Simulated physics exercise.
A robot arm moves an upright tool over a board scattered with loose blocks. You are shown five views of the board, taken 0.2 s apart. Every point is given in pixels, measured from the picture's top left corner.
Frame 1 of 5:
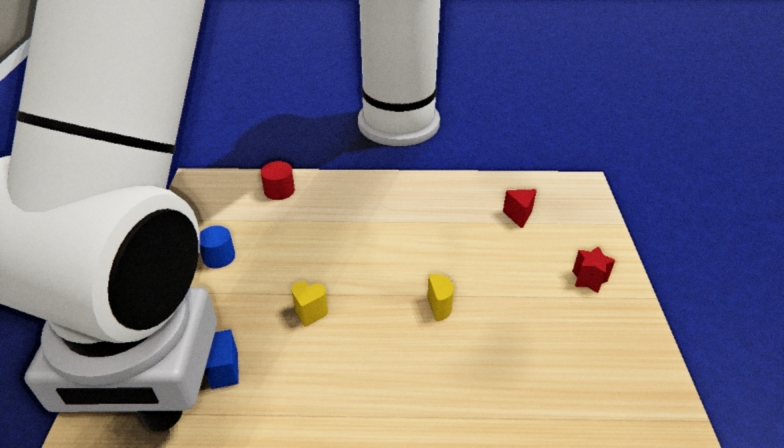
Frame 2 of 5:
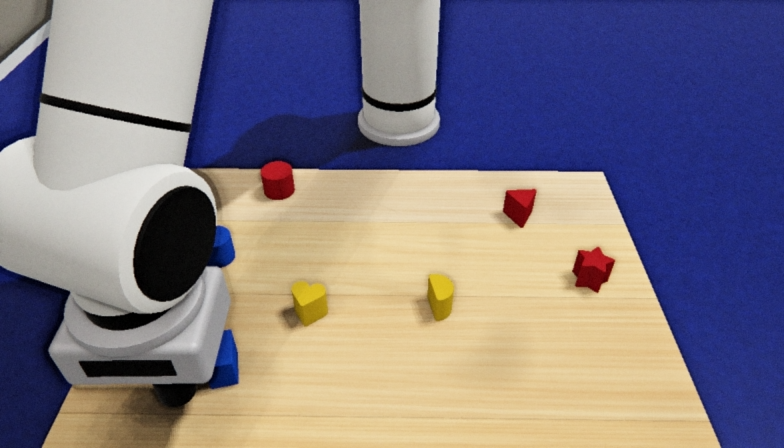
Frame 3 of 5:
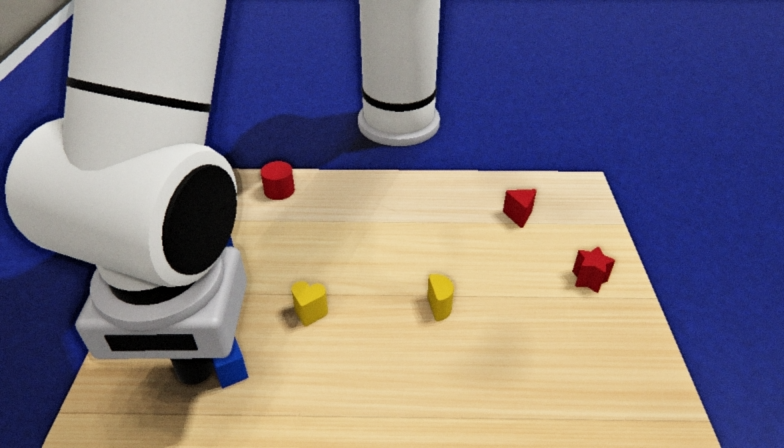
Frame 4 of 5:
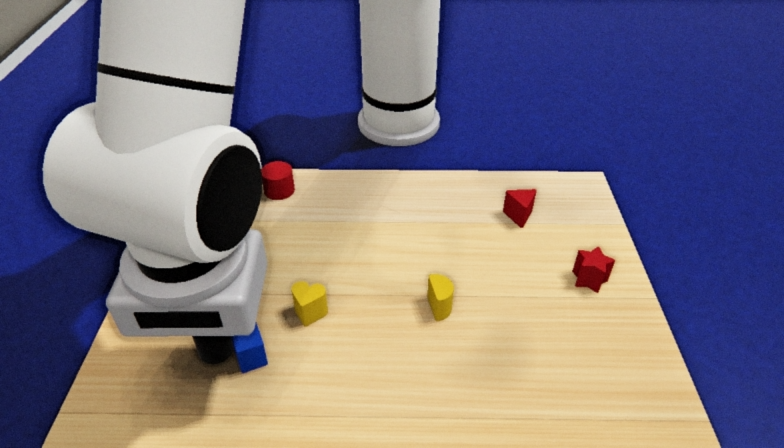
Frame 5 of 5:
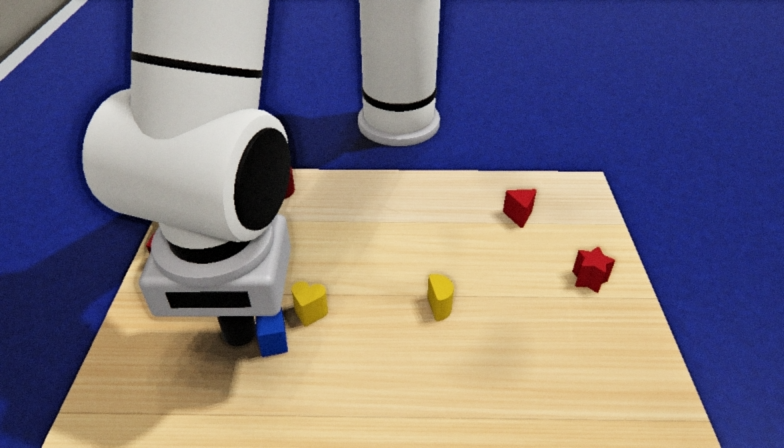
A white robot arm starts at the left edge of a wooden board and moves right, its dark tool coming up against a blue block. It pushes the block rightward and slightly away, up close to a yellow heart, while the heart, the other yellow block and the red pieces farther right stay still.
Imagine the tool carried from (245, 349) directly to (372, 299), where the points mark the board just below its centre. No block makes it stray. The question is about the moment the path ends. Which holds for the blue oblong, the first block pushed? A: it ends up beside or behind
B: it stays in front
The answer is B.
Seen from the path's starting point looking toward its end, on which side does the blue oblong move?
Answer: Left.
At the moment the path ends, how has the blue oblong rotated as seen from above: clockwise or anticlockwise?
It ends up turned anticlockwise.
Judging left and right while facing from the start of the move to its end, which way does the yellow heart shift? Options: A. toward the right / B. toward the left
Letter B.
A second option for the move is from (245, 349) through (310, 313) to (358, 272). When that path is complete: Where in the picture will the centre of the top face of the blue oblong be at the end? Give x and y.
It will end up at (383, 253).
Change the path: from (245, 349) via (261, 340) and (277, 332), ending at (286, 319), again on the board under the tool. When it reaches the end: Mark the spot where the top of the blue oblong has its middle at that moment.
It will end up at (310, 292).
The first path, step by step. One third of the way, tool at (288, 315); blue oblong at (313, 297), turned 25° anticlockwise; yellow heart at (328, 278).
Two thirds of the way, tool at (332, 298); blue oblong at (354, 278), turned 45° anticlockwise; yellow heart at (359, 258), turned 25° anticlockwise.
At the end, tool at (372, 283); blue oblong at (387, 259), turned 70° anticlockwise; yellow heart at (378, 241), turned 55° anticlockwise; yellow half-round block still.
